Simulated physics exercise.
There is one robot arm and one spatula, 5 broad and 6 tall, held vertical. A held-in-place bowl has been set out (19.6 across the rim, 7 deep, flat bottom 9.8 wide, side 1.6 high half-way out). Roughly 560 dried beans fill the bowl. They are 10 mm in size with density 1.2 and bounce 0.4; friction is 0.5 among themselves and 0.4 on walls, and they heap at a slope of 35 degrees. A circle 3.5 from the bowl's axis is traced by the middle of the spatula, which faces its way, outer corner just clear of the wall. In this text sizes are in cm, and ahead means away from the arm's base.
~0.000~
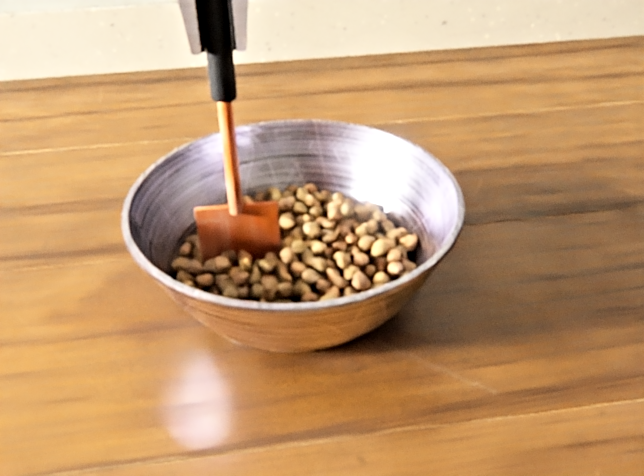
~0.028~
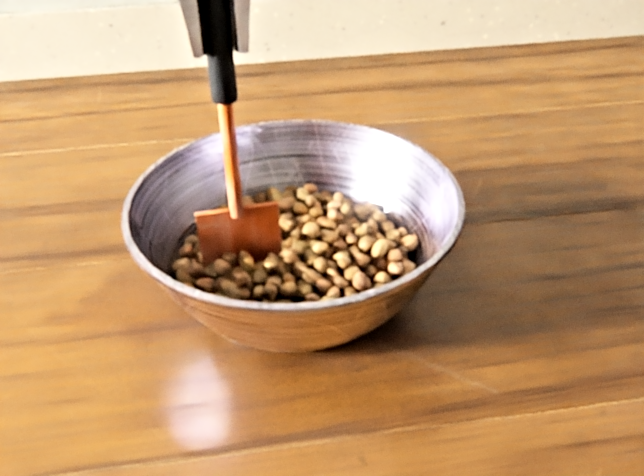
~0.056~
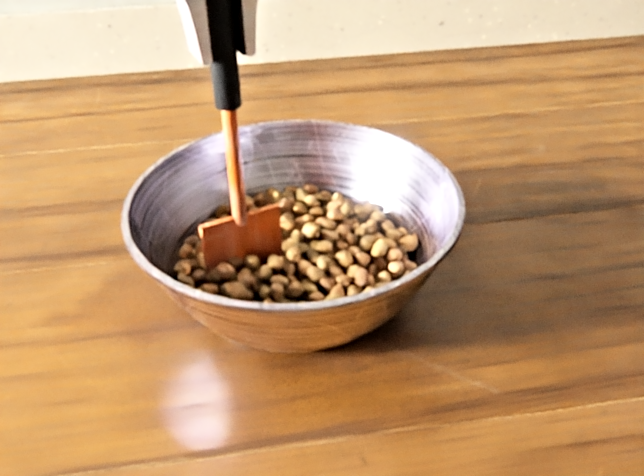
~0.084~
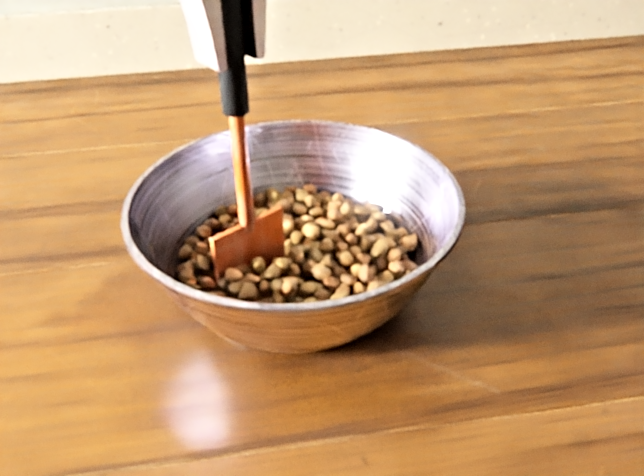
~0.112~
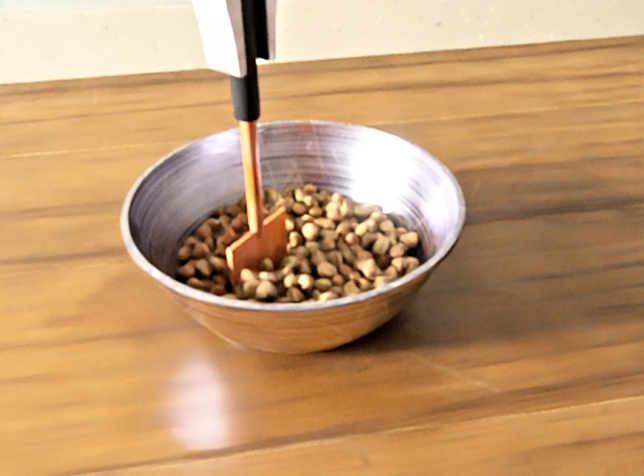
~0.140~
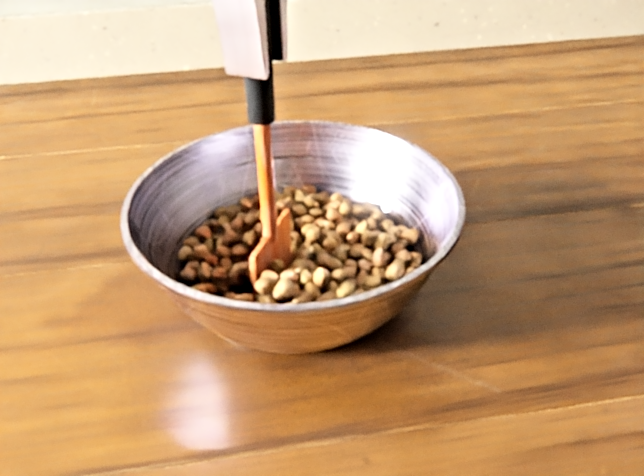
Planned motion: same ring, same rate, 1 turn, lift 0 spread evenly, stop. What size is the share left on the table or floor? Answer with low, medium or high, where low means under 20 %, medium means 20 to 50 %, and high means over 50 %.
Low.
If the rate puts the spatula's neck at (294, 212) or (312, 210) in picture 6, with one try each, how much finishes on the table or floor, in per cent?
About 5 and 10 per cent.
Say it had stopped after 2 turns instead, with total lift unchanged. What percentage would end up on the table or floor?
That would give some 0 percent.
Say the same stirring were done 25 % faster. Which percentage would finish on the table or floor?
I'd expect about 0 %.
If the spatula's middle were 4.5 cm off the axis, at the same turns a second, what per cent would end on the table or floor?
It would be close to 5 per cent then.
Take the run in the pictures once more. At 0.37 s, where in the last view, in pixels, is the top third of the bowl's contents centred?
About (375, 194).
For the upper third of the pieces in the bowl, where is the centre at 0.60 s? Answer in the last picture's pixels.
Roughly pixel (218, 201).
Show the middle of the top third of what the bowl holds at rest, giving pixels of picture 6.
The centre is near pixel (223, 280).
After 0.37 s, 176° round, highest piece 8 above the table; 557 in the bowl.
After 0.60 s, 292° round, highest piece 8 above the table; 555 in the bowl, 1 on the table or floor, 1 in flight or on the tool.
After 0.91 s, 0° round, highest piece 7 above the table; 555 in the bowl, 2 on the table or floor.
After 1.61 s, 0° round, highest piece 7 above the table; 555 in the bowl, 2 on the table or floor.
In the end, 555 in the bowl, 2 on the table or floor. That is 0 % on the table or floor.
